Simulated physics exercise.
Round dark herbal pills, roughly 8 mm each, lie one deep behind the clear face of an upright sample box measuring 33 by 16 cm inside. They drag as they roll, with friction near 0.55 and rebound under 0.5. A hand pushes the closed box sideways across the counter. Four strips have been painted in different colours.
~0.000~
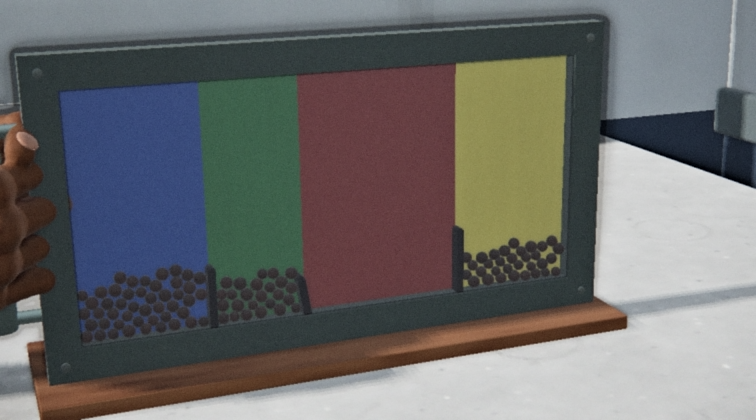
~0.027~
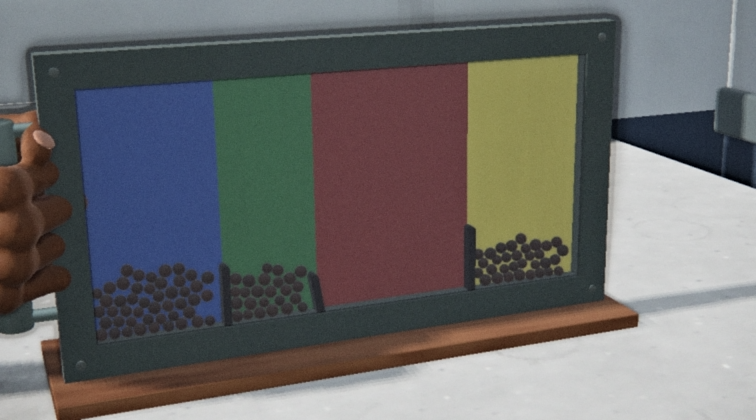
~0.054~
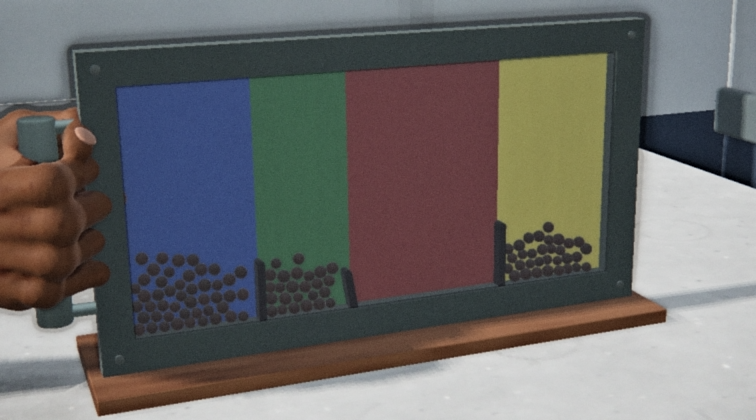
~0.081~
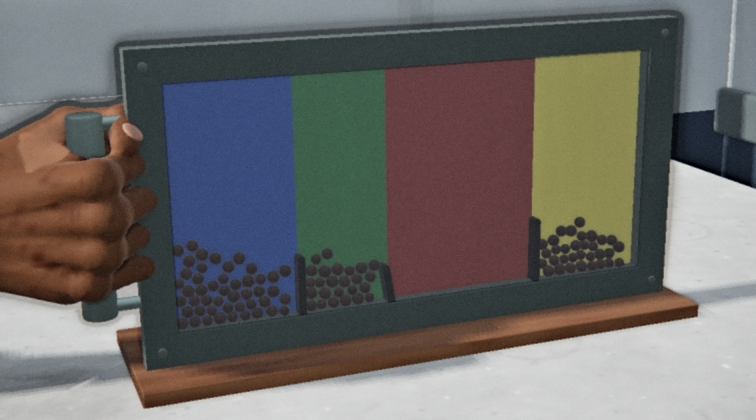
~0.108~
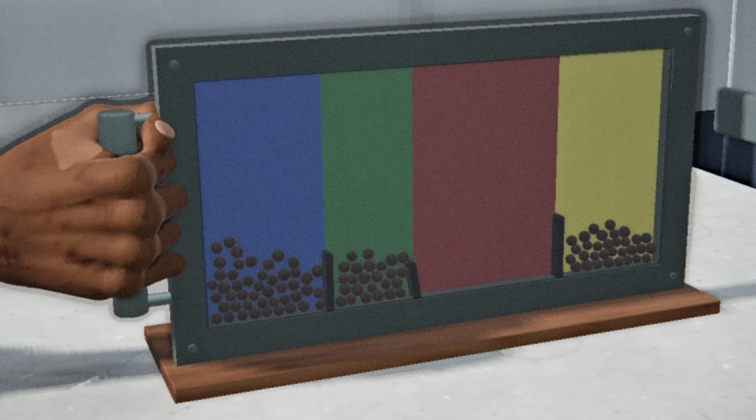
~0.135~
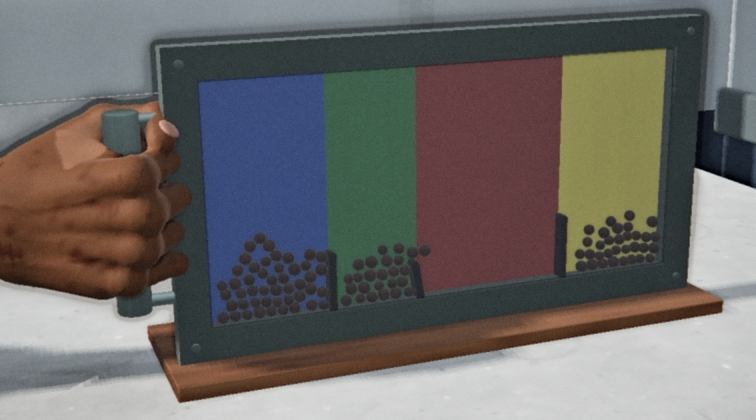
A hand pushed an upright, clear-fronted box with blue, green, red and yellow strips to the right across a counter, and the small dark balls inside shifted and heaped up, leaving the red section empty.
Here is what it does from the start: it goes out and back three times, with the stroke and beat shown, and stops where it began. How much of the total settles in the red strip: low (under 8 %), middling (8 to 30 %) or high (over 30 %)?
Middling.
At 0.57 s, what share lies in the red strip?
15 per cent.
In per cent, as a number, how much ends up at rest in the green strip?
Roughly 20 %.
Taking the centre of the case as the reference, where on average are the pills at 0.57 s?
About 3 cm left and 6 cm below.
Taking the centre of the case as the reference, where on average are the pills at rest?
About 1 cm left and 7 cm below.
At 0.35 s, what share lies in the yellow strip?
30 %.
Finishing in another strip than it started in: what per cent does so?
Moved: Close to 30 %.
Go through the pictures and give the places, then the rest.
At its start; about 100 pills; pills' middle (293, 289); highest (176, 271); red (379, 100), blue (131, 120), green (249, 110), yellow (512, 89), in the first picture.
In the second picture, 1 cm to the right; pills' middle (301, 287); highest (127, 271).
In the third picture, 3 cm to the right; pills' middle (331, 281); highest (142, 259); wall ends (500, 225), (346, 272), (260, 264).
In the fourth picture, 6 cm to the right; pills' middle (369, 276); highest (192, 246).
In the fifth picture, 8 cm to the right; pills' middle (402, 273); highest (229, 242).
In the sixth picture, 8 cm to the right; pills' middle (413, 269); highest (260, 238); red (491, 91), blue (261, 109), green (371, 100), yellow (614, 81).
After 0.35 s, it is 7 cm to the right; the pills' middle is 3 cm left of and 6 cm below the centre; red 10 %, blue 45 %, green 20 %, yellow 30 %.
After 0.57 s, it is 5 cm to the right; the pills' middle is 3 cm left of and 6 cm below the centre; red 15 %, blue 35 %, green 20 %, yellow 30 %.
After 0.75 s, it is at its start; the pills' middle is in line with and 6 cm below the centre; red 20 %, blue 30 %, green 20 %, yellow 30 %.
All still by 1.5 s, it is at its start; red 25 %, blue 30 %, green 20 %, yellow 30 %.
